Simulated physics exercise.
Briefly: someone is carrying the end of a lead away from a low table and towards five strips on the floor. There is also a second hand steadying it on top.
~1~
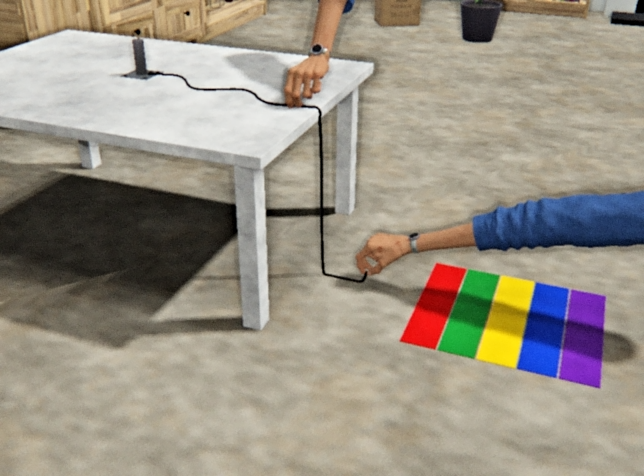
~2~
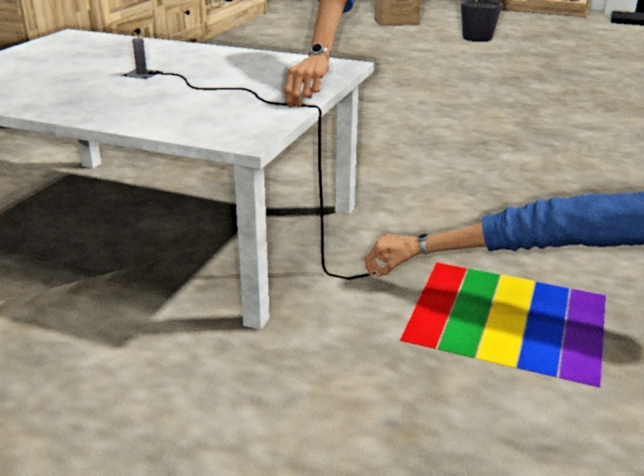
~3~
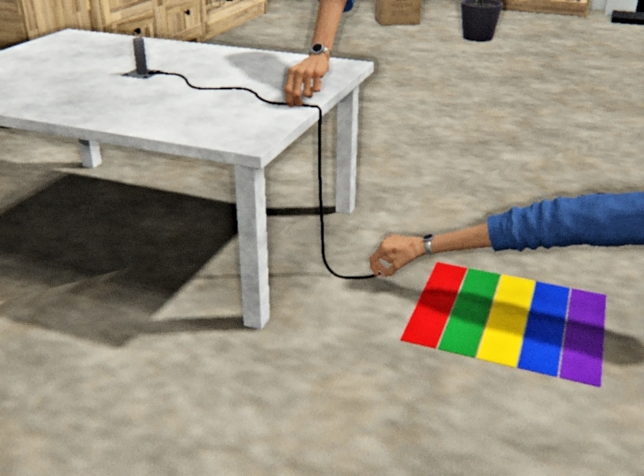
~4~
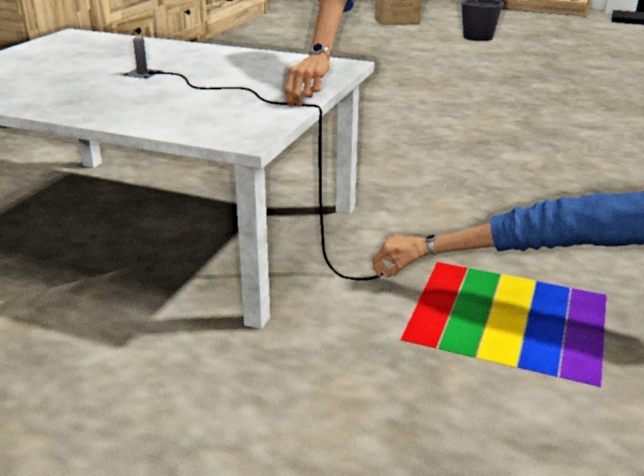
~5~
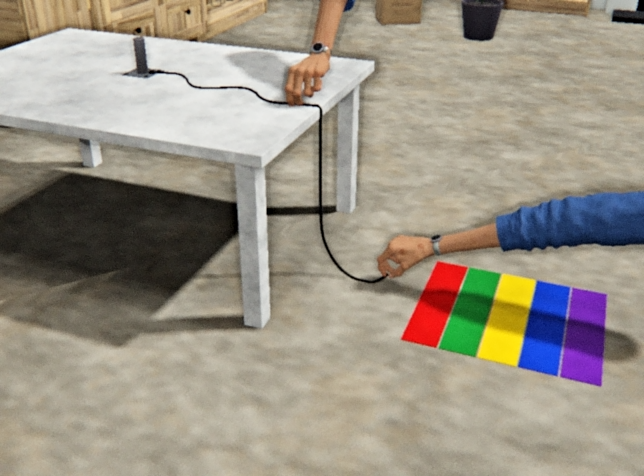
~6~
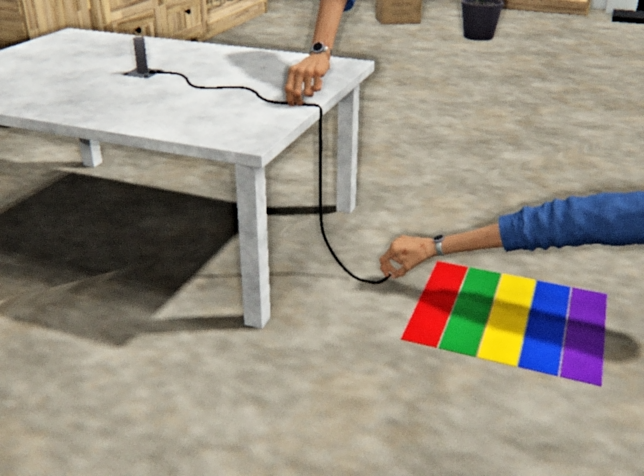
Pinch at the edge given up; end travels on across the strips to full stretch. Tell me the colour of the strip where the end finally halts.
It halts over yellow.
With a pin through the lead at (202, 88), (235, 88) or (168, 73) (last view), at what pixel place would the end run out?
Readings in order - (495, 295), (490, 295), (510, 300).
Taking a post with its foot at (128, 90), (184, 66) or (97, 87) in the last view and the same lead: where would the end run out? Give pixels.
First (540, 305), then (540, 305), then (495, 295).
A little later, end near (442, 285); over red.
Next, end near (488, 294); over green.
When it is tight, end near (515, 300); over yellow. It gets as far as the yellow strip.
